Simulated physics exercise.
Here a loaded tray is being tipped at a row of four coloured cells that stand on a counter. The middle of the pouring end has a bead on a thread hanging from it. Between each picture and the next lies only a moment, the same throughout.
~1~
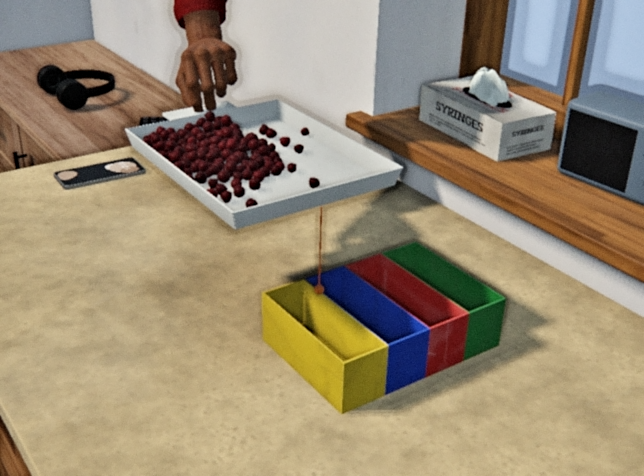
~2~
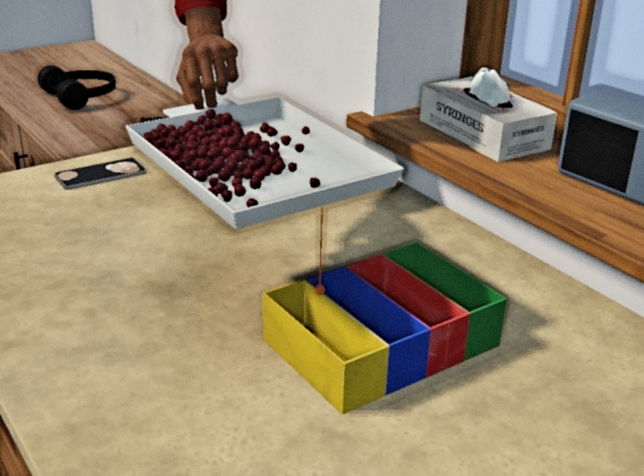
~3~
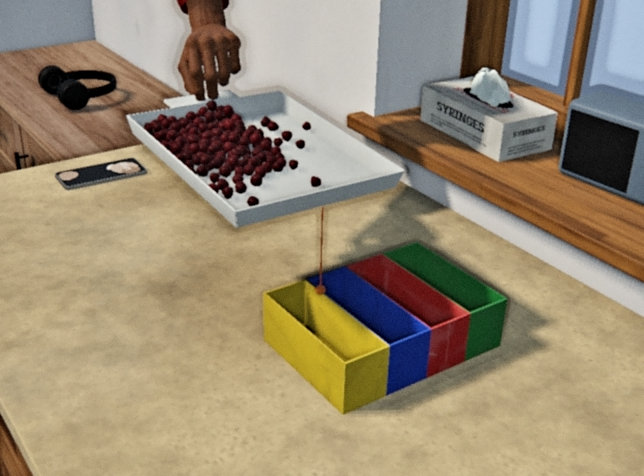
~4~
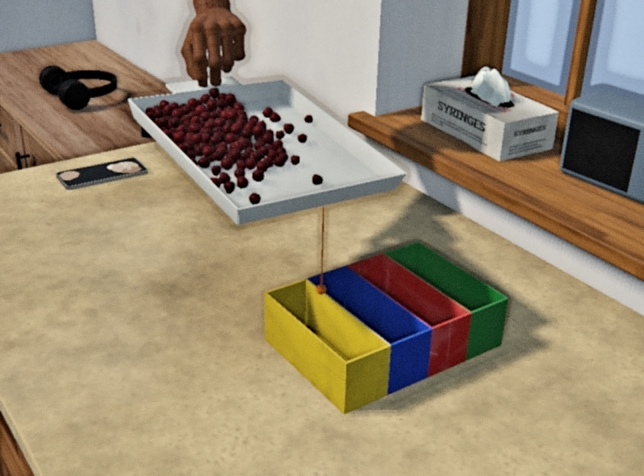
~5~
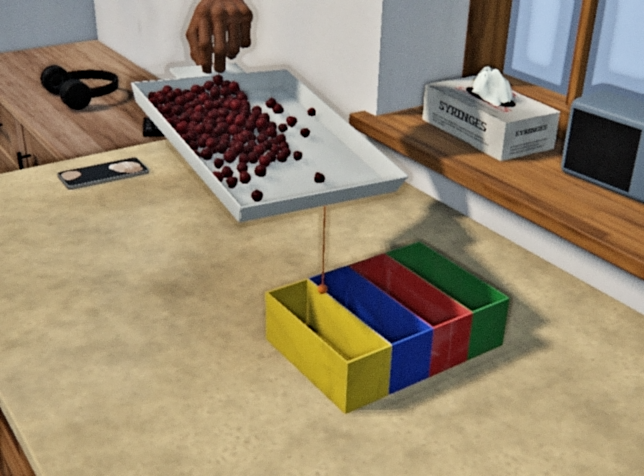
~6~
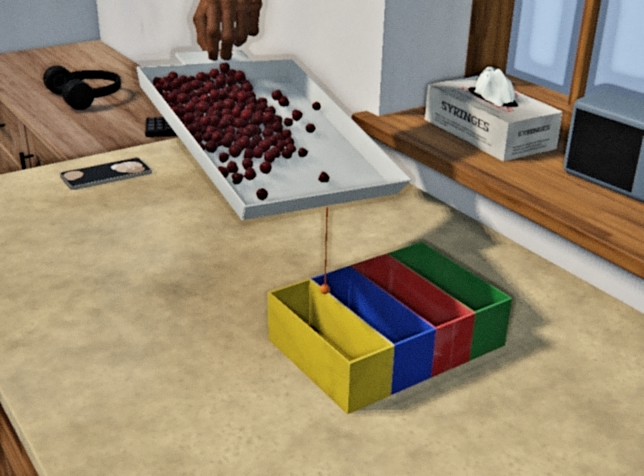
A shallow white tray loaded with small dark red fruits, held at its far end by a hand, gradually tilts above a beige counter, seen from above at an angle. Below its near end, a bead hangs on a thread over a row of yellow, blue, red and green cells, with headphones left and a tissue box right. The tray's right corner dips slightly lower while the view drifts very slightly.
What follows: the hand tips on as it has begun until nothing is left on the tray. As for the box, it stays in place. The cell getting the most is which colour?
It is red.
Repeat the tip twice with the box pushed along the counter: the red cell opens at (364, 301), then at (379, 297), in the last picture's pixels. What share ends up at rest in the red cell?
It comes to roughly 30 per cent in one try and roughly 30 per cent in the next.
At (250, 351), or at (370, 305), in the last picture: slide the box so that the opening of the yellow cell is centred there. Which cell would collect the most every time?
Going by the two tries in order: The cell in green, then the cell in blue.
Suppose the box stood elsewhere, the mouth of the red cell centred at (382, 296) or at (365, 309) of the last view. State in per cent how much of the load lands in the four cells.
First case 90 in a hundred, second case 80 in a hundred.
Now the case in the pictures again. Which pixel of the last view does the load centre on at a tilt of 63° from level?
Near (354, 168).
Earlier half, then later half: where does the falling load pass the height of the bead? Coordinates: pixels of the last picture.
Roughly (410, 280) first, then roughly (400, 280).
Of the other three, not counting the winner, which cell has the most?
It's the cell in blue.
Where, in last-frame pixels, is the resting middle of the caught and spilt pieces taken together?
I'd mark it at roughly (405, 336).
Soon after the last picture, tray tipped steeply; most on the tray; a stray few in the blue cell; a stray few in the red cell; a small part falling or outside the box.
A little later, tray tipped past a quarter turn; about a third on the tray; about a quarter in the red cell; a small part in the blue cell; a small part in the green cell; a stray few in the yellow cell; about a quarter falling or outside the box.
Later still, tray tipped past a quarter turn; about half in the red cell; about a quarter in the blue cell; a small part in the yellow cell; a small part in the green cell; a stray few falling or outside the box.
At rest, tray tipped past a quarter turn; about half in the red cell; about a quarter in the blue cell; a small part in the yellow cell; a small part in the green cell; a stray few outside the box.
